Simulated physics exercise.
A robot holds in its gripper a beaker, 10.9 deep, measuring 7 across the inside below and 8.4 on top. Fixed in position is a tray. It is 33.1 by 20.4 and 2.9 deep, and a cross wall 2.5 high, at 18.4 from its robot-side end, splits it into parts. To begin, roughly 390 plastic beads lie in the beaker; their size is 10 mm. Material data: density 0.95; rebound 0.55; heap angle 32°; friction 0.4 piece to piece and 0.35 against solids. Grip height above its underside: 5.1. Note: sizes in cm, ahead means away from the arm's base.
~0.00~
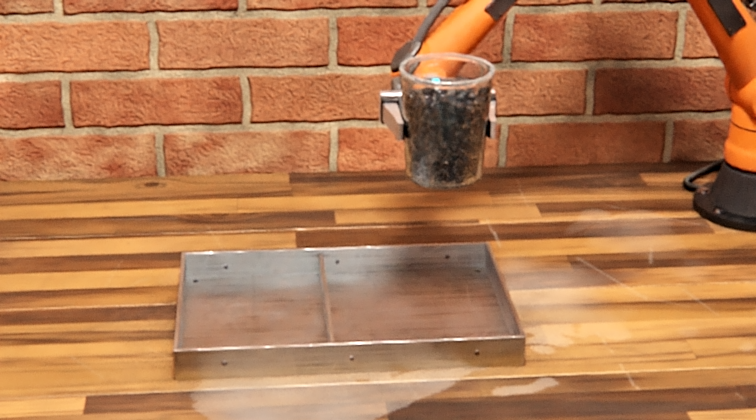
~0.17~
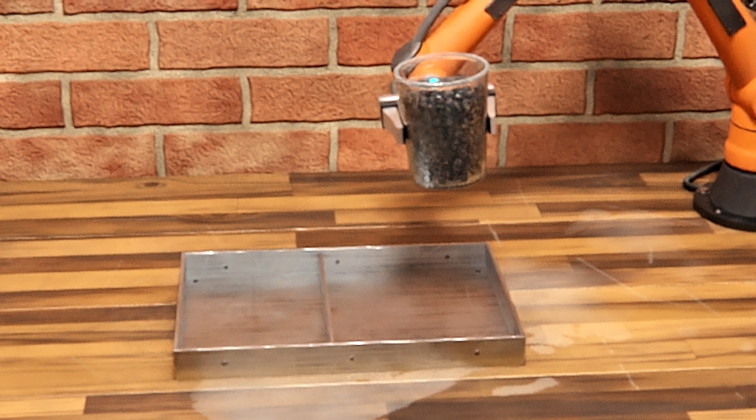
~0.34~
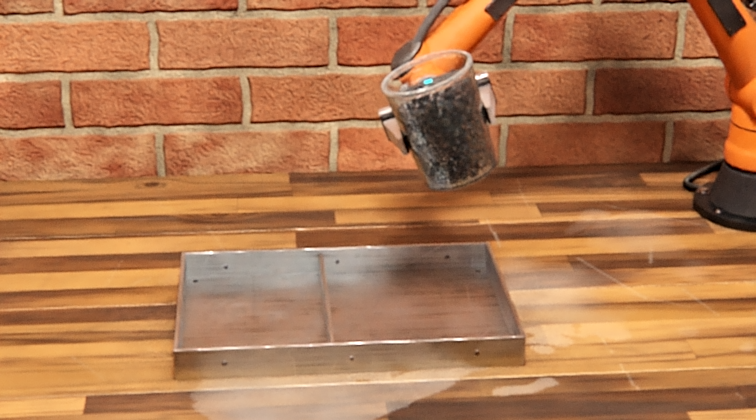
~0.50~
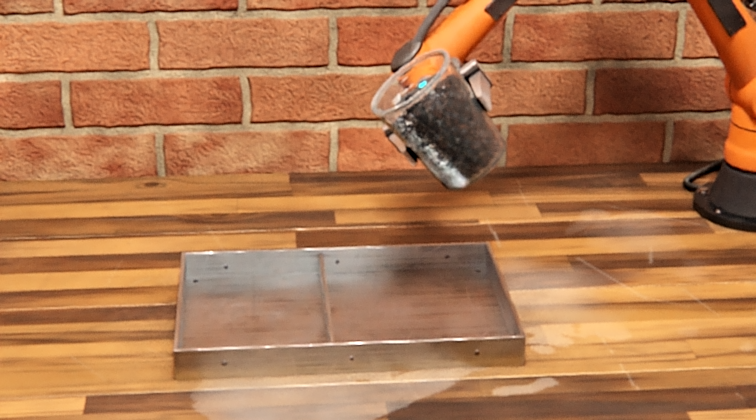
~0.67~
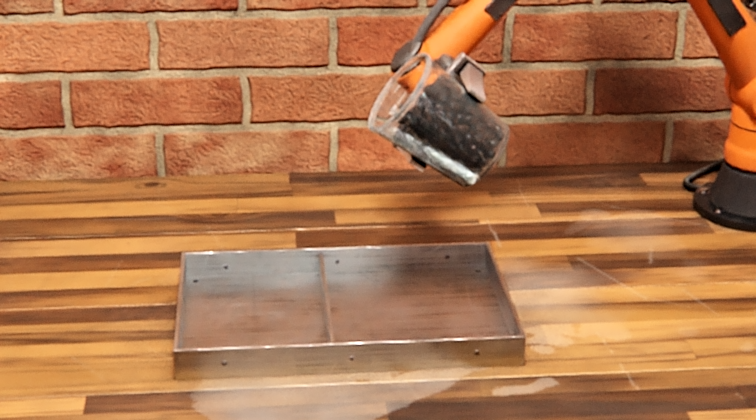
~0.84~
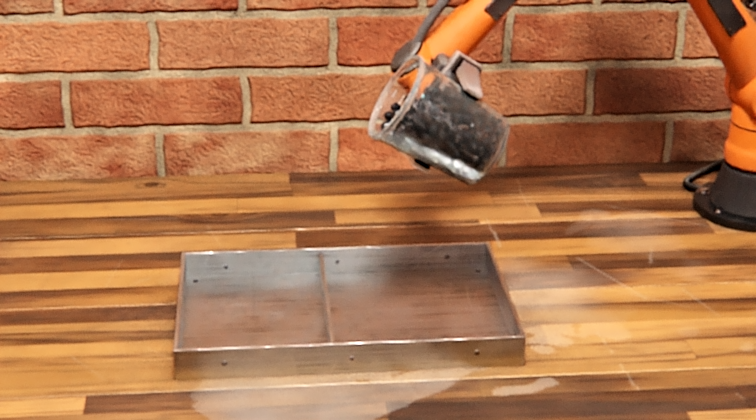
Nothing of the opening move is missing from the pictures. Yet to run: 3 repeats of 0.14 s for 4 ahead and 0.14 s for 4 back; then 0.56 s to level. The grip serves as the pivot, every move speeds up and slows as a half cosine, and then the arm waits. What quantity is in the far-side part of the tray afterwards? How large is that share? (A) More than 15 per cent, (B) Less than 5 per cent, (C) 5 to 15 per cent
C.
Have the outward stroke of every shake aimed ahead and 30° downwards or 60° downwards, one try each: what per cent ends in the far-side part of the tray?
First try some 0 %, second try some 0 %.
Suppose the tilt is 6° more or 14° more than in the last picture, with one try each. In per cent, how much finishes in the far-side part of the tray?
About 15 and 30 %.
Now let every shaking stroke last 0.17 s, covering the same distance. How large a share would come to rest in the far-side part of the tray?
It would come to roughly 5 %.
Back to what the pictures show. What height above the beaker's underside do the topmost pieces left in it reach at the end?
It reaches close to 9.5 cm in the end.
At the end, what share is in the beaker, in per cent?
85 %.
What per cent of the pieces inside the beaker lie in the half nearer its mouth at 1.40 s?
That share comes to roughly 40 percent.
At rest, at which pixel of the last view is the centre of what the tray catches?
Centre estimate: About (334, 312).
After 1.40 s, tilted 57° forward, highest piece 24 above the table; 351 in the beaker, 12 in the robot-side part, 9 in the far-side part, 21 in flight or on a rim.
After 1.96 s, tilted 29° forward, highest piece 25 above the table; 329 in the beaker, 32 in the robot-side part, 30 in the far-side part, 1 on the table or floor, 1 in flight or on a rim.
After 2.44 s, level, highest piece 26 above the table; 329 in the beaker, 33 in the robot-side part, 30 in the far-side part, 1 on the table or floor.
After 3.49 s, level, highest piece 25 above the table; 329 in the beaker, 33 in the robot-side part, 30 in the far-side part, 1 on the table or floor.
At rest, 329 in the beaker, 33 in the robot-side part, 30 in the far-side part, 1 on the table or floor. That is 8 % in the far-side part of the tray.
